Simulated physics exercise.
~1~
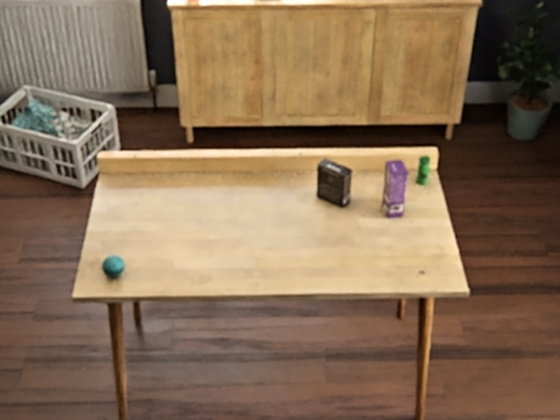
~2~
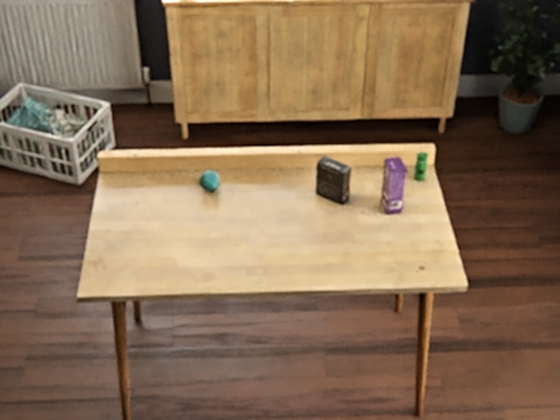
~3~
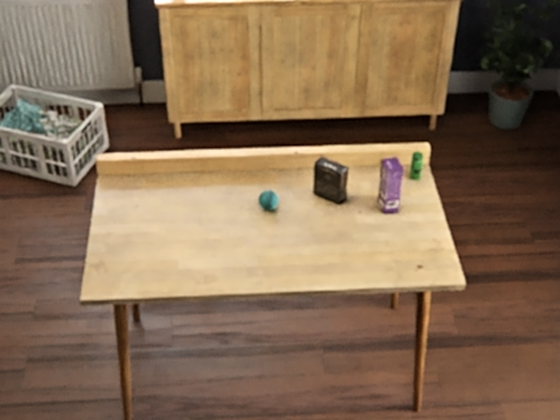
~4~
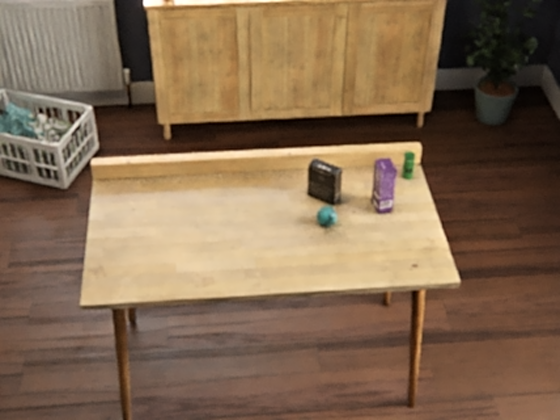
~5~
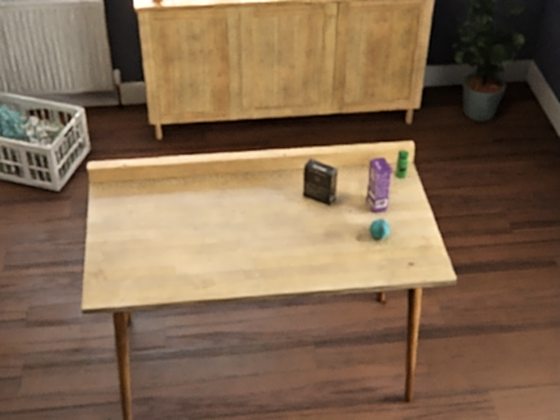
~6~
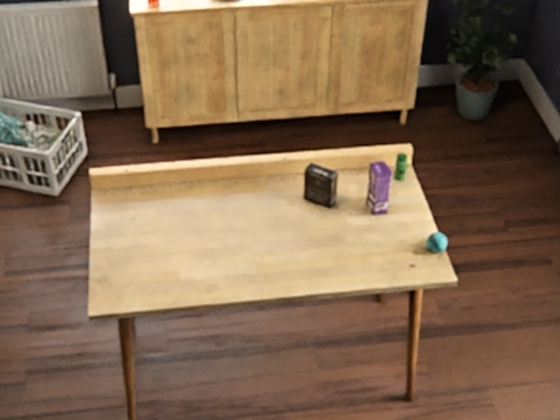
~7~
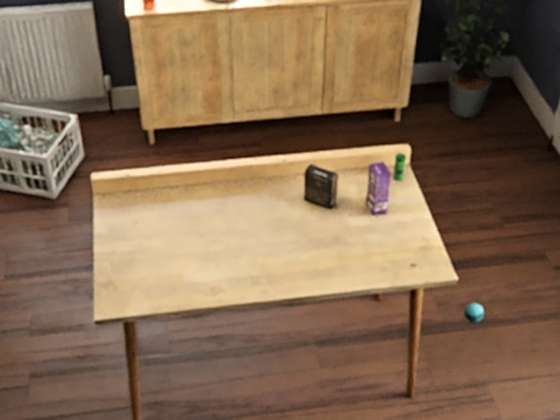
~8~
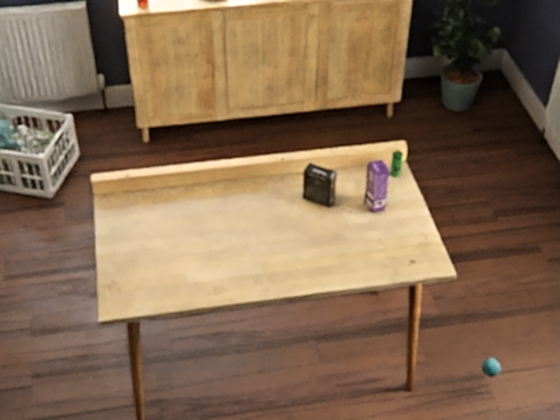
Turquoise ball rolling off the rail and rightward across a wooden table, passing three standing items and dropping to the floor.
